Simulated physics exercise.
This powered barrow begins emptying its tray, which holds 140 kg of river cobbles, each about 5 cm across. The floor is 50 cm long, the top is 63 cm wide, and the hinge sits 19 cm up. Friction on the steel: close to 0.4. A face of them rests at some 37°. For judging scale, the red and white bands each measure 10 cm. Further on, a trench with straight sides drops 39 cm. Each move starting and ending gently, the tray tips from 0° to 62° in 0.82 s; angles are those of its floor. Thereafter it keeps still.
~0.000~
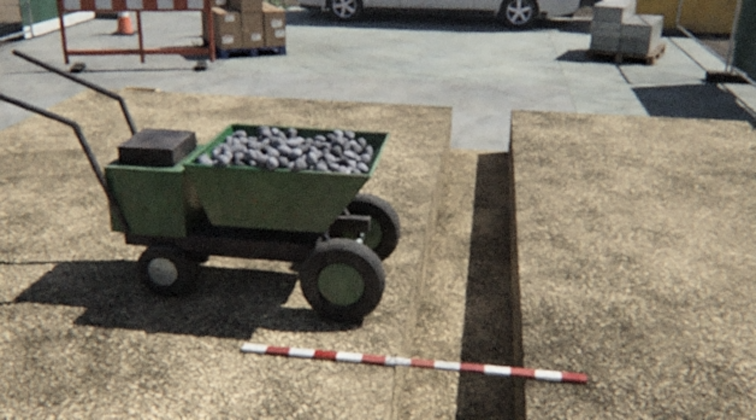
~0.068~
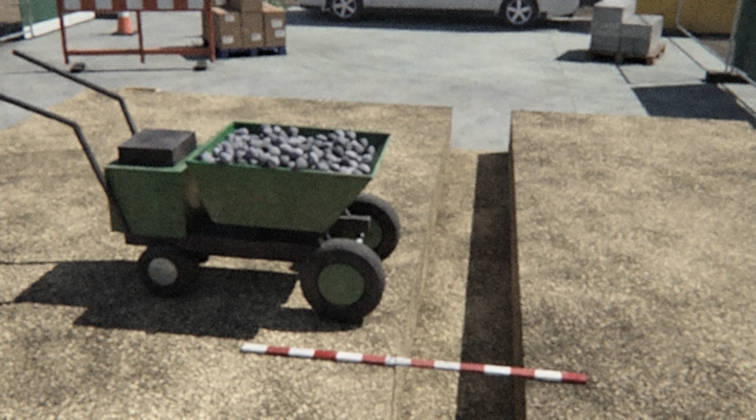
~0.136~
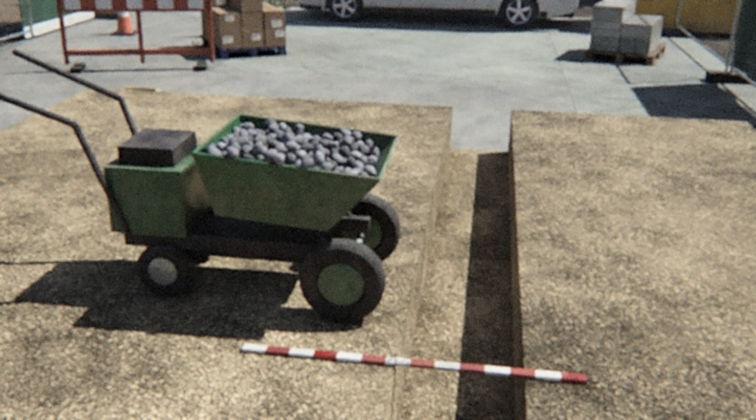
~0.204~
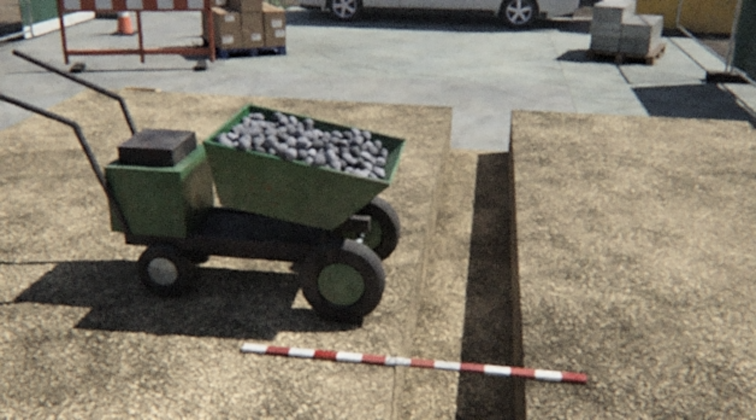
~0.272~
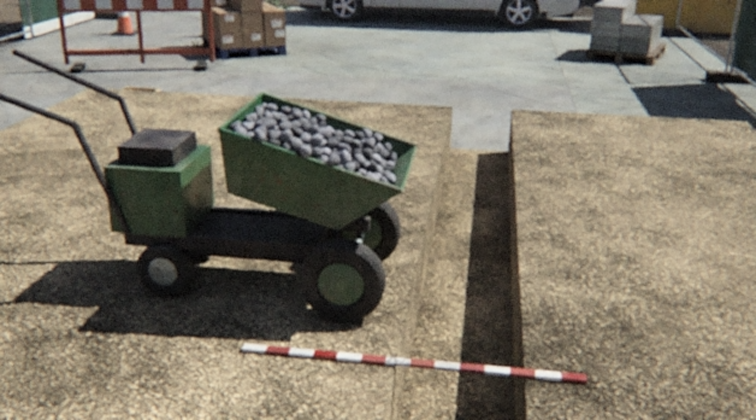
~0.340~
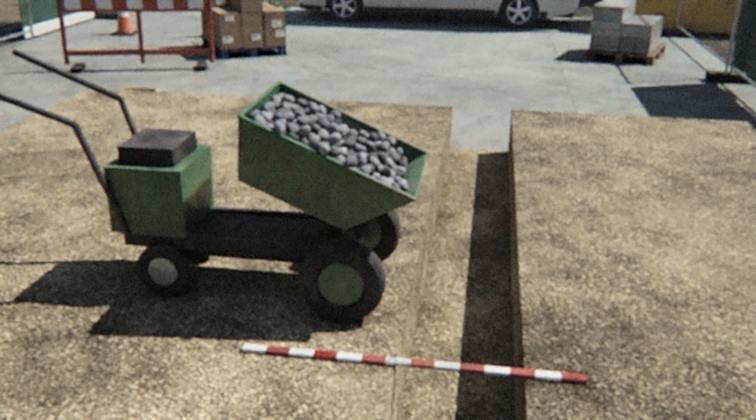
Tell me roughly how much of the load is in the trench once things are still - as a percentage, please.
I would put it at 57 %.
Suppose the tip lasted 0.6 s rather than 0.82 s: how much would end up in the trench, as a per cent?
Roughly 45% would finish there.
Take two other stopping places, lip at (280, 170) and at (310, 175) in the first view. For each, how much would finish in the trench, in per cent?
70 and 80 %.
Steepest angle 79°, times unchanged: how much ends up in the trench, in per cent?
Then about 65 per cent.
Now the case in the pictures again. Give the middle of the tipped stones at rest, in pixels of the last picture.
Around (494, 359).
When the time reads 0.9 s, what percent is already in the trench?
At that moment: Approx. 20 %.
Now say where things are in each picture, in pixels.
The tray is at 0°, its lip at (370, 177); the top of the load is at (302, 139), in the first picture.
The tray is at 1°, its lip at (372, 178); the top of the load is at (279, 140); the stones move at 0.3 m/s on average, in the second picture.
The tray is at 5°, its lip at (379, 180); the top of the load is at (272, 134); the stones move at 0.6 m/s on average, in the third picture.
The tray is at 10°, its lip at (389, 184); the top of the load is at (276, 126); the stones move at 0.8 m/s on average, in the fourth picture.
Lip at (402, 191), floor tilted 16°, highest stones at (268, 115); the stones move at 0.9 m/s on average, in the fifth picture.
Lip at (415, 200), floor tilted 23°, highest stones at (281, 104); the stones move at 1.0 m/s on average, in the sixth picture.
After 0.6 s the floor is at 53°; 100 % in the tray; the foremost stones are at (447, 207).
After 0.9 s the floor is at 62°; 77 % in the tray, 21 % in the trench, 2 % past the trench; the foremost stones are at (538, 301).
After 1.3 s the floor is at 62°; 43 % in the tray, 32 % in the trench, 24 % past the trench; the foremost stones are at (655, 314).
After 3.2 s the floor is at 62°; 18 % in the tray, 57 % in the trench, 25 % past the trench; the foremost stones are past the picture's edge.
